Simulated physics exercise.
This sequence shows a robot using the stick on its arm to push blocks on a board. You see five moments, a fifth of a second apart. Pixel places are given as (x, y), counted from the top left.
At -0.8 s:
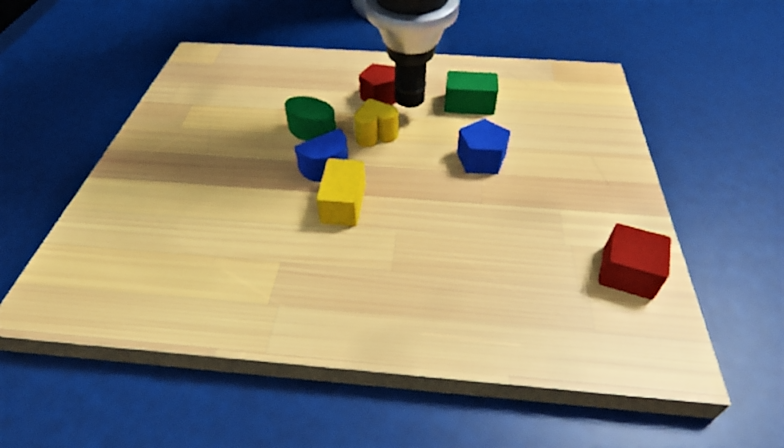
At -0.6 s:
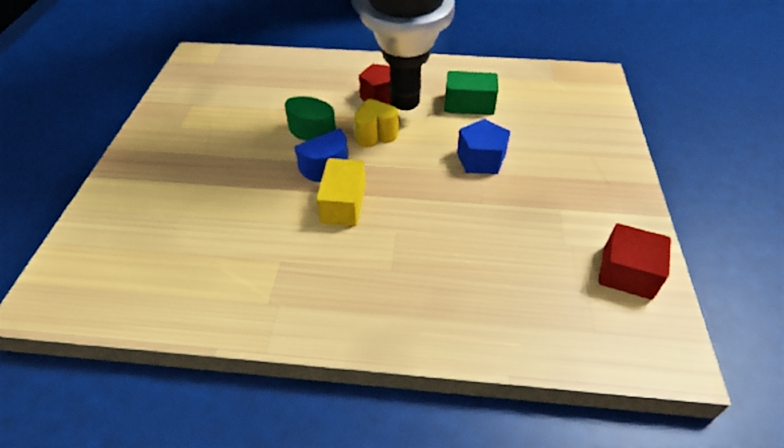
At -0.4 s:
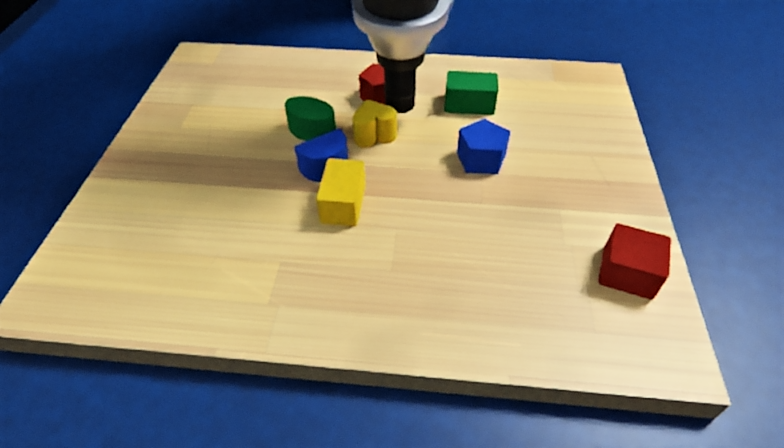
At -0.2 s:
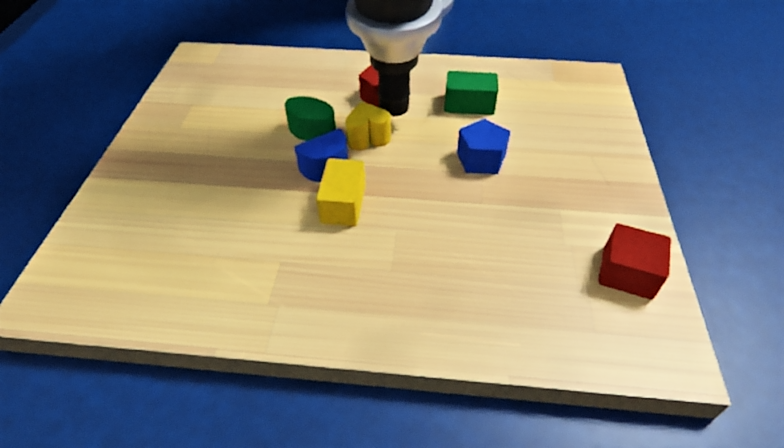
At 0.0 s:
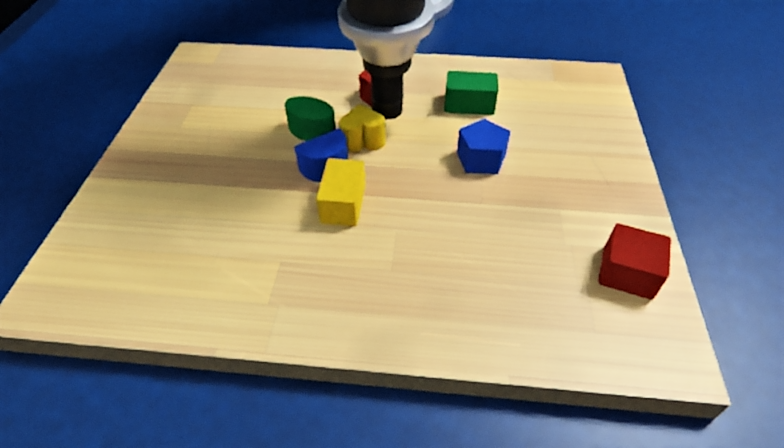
A robot arm moves slightly left and nudges the yellow heart-shaped block a little leftward.
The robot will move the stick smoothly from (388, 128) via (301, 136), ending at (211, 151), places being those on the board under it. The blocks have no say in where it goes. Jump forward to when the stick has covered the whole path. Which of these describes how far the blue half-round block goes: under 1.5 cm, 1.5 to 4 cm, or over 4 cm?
The middle band: 1.5 to 4 cm.
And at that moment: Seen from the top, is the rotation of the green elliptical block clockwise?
I expect so.
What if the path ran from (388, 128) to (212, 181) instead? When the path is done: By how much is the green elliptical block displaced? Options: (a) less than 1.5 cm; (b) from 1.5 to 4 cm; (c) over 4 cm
Letter b.
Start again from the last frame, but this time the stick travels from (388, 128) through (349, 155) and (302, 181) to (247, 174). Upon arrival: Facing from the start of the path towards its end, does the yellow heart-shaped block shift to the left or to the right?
Towards the right-hand side.
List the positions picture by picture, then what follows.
Lower end of the stick (410, 100), tops of blocks, green elliptical block (309, 107), blue half-round block (324, 144), yellow heart-shaped block (375, 111), red pentagonal block (379, 73), in the first picture.
Stick (405, 103), blocks as before, in the second picture.
Stick (400, 106), blocks as before, in the third picture.
Stick (394, 108), yellow heart-shaped block (367, 114), in the fourth picture.
Stick (388, 112), green elliptical block (309, 107), blue half-round block (324, 144), yellow heart-shaped block (362, 117), red pentagonal block hidden, in the fifth picture.
On the path given first. One third of the way, stick (327, 117); green elliptical block (291, 108), turned 45° clockwise; blue half-round block (304, 161), turned 50° anticlockwise; yellow heart-shaped block (315, 130), turned 15° anticlockwise.
Two thirds of the way, stick (267, 123); green elliptical block (241, 105), turned 100° clockwise; blue half-round block (302, 166), turned 65° anticlockwise; yellow heart-shaped block (291, 133), turned 60° anticlockwise.
At the end, stick (205, 134); green elliptical block (220, 103), turned 145° clockwise; blue half-round block (302, 166), turned 65° anticlockwise; yellow heart-shaped block (291, 133), turned 60° anticlockwise; red pentagonal block not moved.
